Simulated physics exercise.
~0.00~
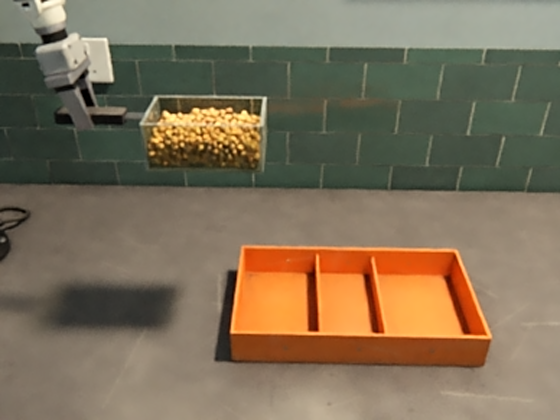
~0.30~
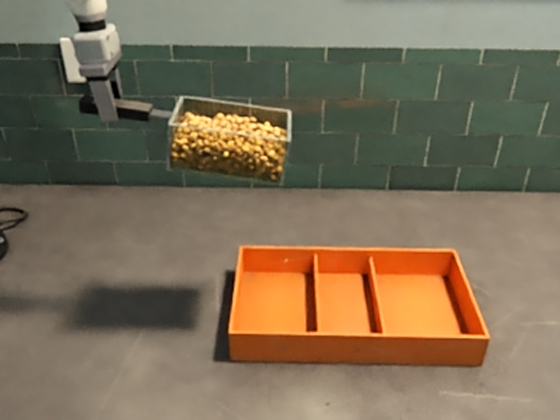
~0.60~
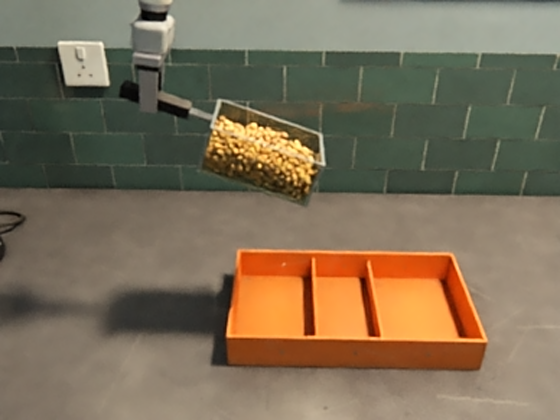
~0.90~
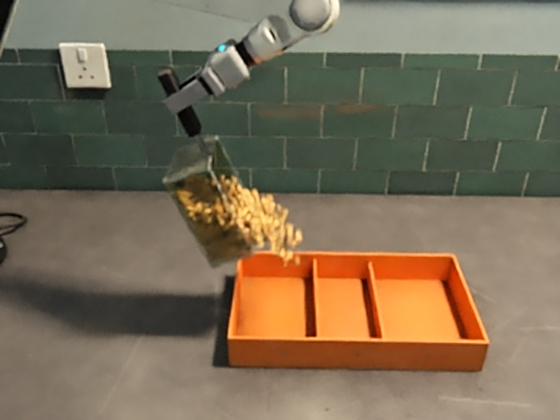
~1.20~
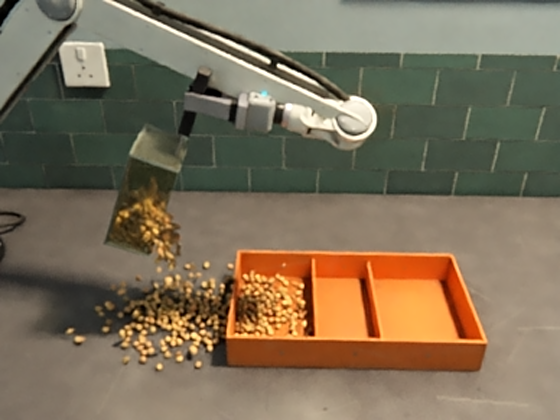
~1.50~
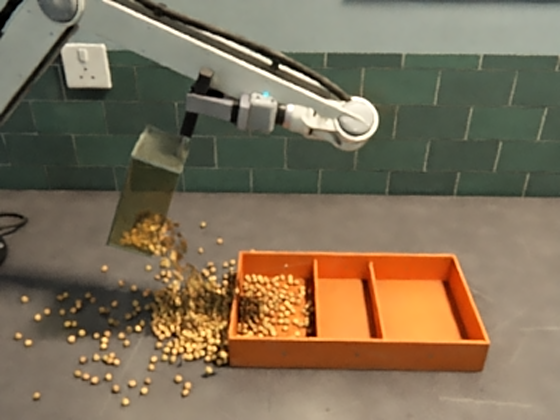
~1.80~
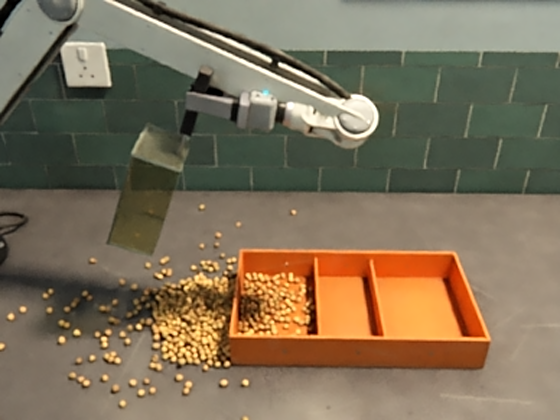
Chickpeas pour from a robot arm's tilted clear box, partly filling an orange tray but mostly spilling beside it.
